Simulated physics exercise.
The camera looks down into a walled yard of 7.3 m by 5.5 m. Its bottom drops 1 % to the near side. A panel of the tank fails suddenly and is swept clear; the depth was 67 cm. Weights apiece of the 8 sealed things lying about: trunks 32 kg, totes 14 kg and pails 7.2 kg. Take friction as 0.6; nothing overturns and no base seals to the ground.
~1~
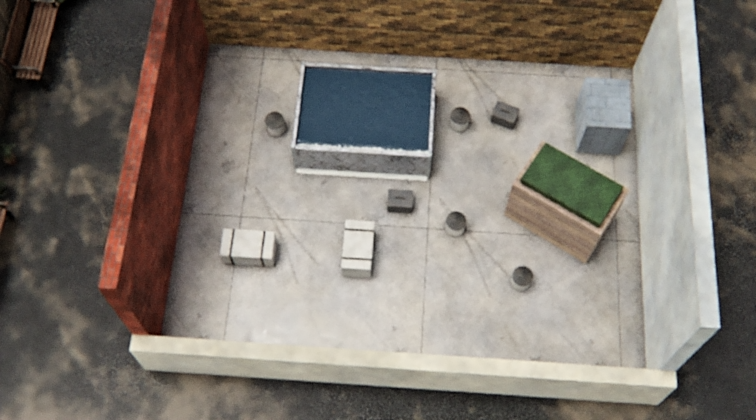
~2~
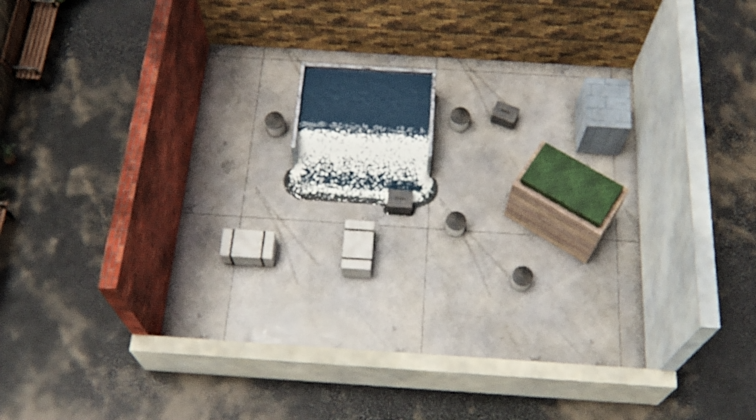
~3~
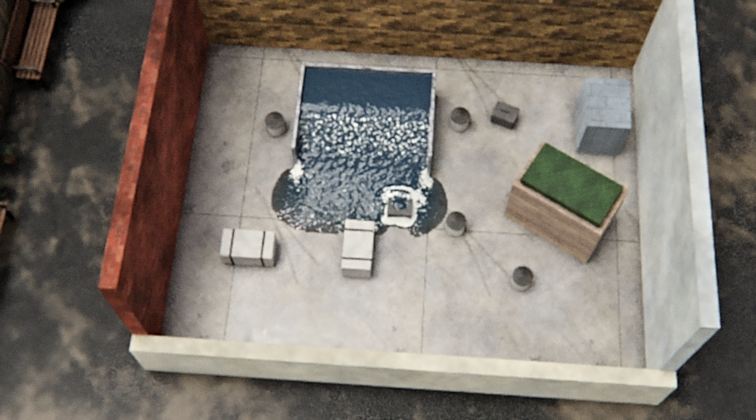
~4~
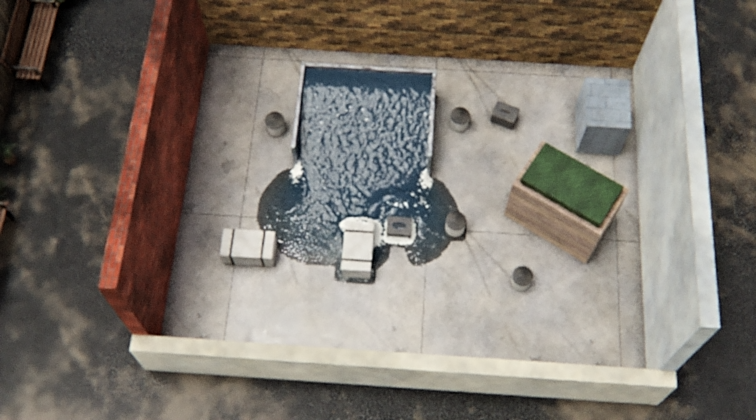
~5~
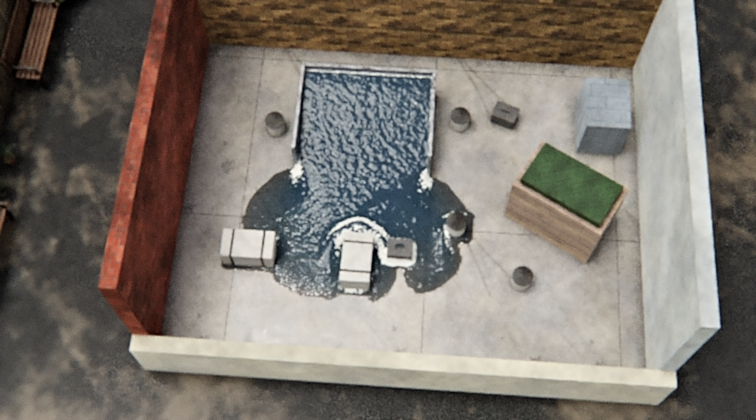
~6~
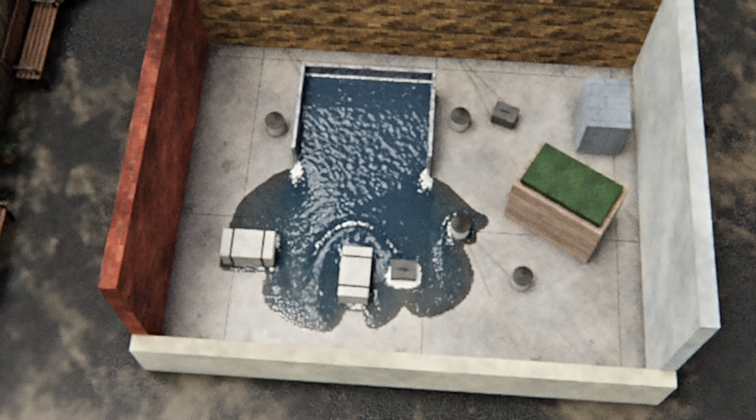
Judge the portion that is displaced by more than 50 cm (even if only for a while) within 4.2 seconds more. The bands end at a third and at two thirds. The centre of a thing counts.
That comes to one to two thirds.
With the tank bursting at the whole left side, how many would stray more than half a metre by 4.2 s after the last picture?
In that case 2 of them.
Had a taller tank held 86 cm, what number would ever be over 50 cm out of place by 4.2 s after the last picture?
Then 6.
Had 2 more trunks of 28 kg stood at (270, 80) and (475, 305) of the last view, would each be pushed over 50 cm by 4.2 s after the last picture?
In that order: Under, more.
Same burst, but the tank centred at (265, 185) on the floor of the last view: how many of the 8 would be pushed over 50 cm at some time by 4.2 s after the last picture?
Then 3.
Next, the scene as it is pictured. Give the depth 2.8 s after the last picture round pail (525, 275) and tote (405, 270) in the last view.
Roughly 4 and 7 cm.
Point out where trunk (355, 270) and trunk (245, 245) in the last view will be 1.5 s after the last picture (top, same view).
Around (358, 317) and (185, 309).
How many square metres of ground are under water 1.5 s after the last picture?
Some 21 m2.
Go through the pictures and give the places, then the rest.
A tote at (400, 198), on the bottom; a trunk at (358, 244) rests on the ground; 3.2 m2 under water; 0 of 8 have shifted, in the first picture.
A tote at (400, 198), on the bottom; a trunk at (358, 244), on the bottom; 4.4 m2 under water; 0 of 8 have shifted, in the second picture.
A tote at (400, 206), on the bottom, 14 cm from its start; a trunk at (358, 244), on the bottom; 5.8 m2 under water; 1 of 8 have shifted, in the third picture.
A tote at (399, 226), on the bottom, 48 cm from its start; a trunk at (358, 246), on the bottom; water covers 7.3 m2; 1 of 8 have shifted, in the fourth picture.
A tote at (400, 247) rests on the ground, 84 cm from its start; a trunk at (357, 256) rests on the ground, 21 cm from its start; 9.0 m2 under water; 2 of 8 have shifted, in the fifth picture.
A tote at (404, 269) rests on the ground, 121 cm from its start; a trunk at (355, 271) rests on the ground, 45 cm from its start; water covers 11.0 m2; 3 of 8 have shifted, in the sixth picture.
Then, 0.4 s after the last picture 2 of 8 are over 50 cm from their spots; 0 afloat.
Then, 1.5 s after the last picture 4 of 8 are over 50 cm from their spots; 2 afloat.
Then, 2.8 s after the last picture 4 of 8 are over 50 cm from their spots; 2 afloat.
Then, 4.2 s after the last picture 4 of 8 are over 50 cm from their spots, and 4 have been at some point; 1 afloat.
